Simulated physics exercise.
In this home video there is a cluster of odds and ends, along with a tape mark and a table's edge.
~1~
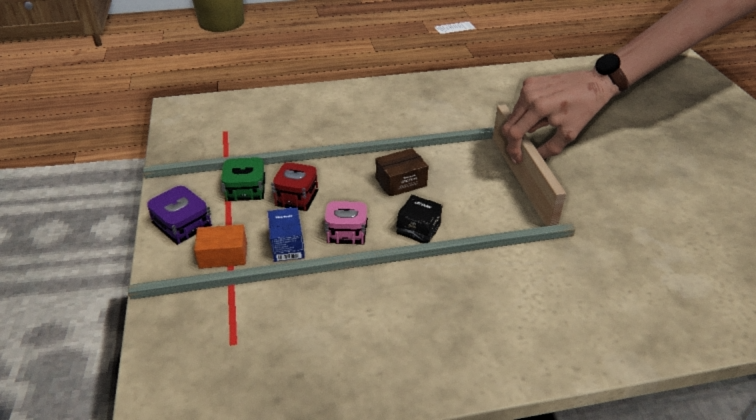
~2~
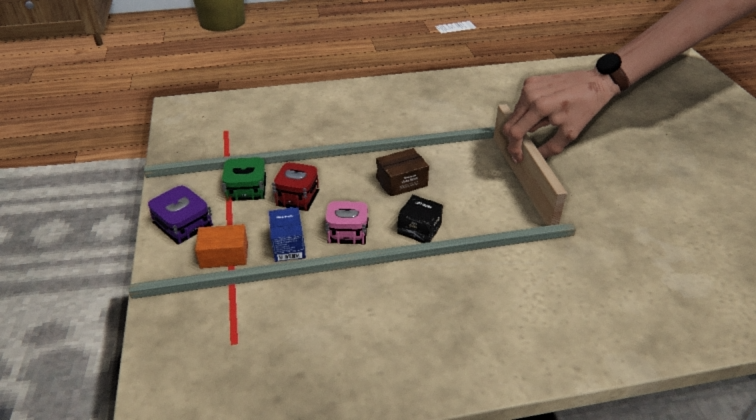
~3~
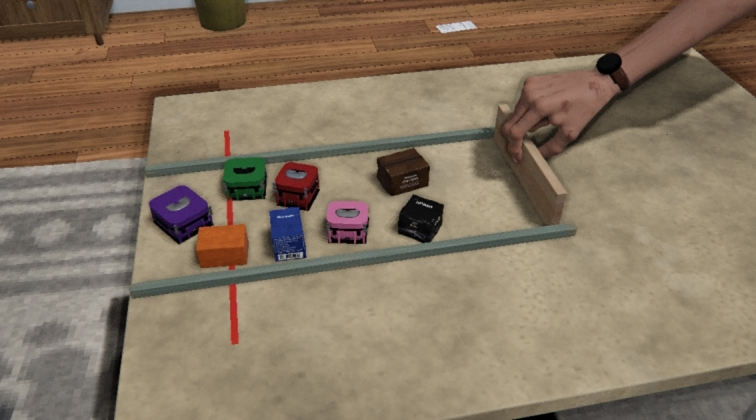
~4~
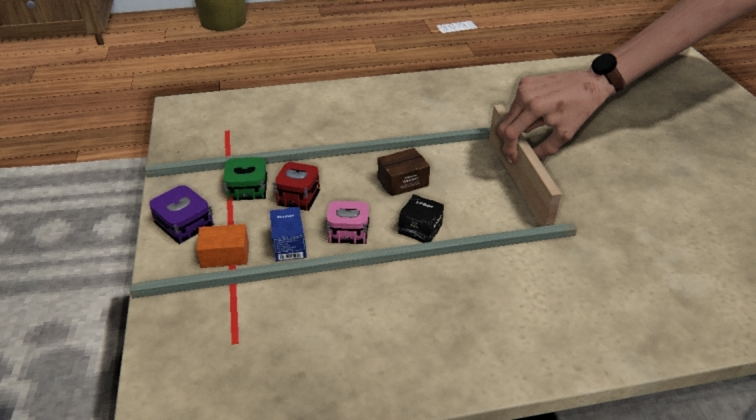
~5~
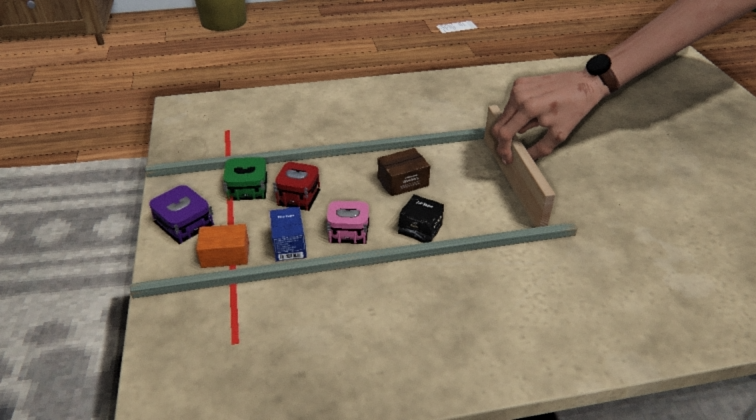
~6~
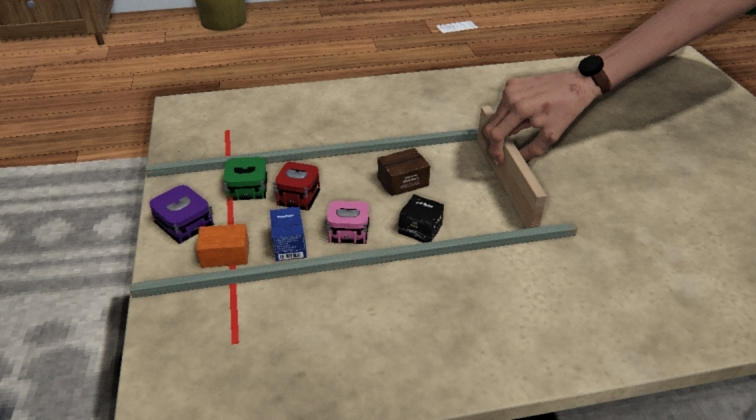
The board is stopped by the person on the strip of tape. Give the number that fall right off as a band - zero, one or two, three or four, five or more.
The answer is one or two.
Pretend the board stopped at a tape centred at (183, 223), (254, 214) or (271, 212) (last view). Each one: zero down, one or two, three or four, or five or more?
At least five; either one or two; none.
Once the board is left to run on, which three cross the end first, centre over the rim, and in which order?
The order is the orange block, the purple case, then the blue box.
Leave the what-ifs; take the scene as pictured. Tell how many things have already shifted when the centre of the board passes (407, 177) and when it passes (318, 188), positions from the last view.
2 and 7.
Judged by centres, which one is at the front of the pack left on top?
The blue box is foremost.
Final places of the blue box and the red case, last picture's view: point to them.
Listed in order, first is (131, 262) and the other is (165, 213).
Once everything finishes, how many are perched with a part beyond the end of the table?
As for overhanging, the count is 2.
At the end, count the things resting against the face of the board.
2 end up touching it.
Early on, none off yet; purple case at rest near (181, 214); orange block at rest near (223, 246); green case at rest near (246, 179).
A while later, none off yet; purple case at rest near (181, 214); orange block travelled about its own width near (187, 250); green case travelled about its own width near (222, 179).
Finally, the number that fall off is one or two; lost, orange block and purple case.
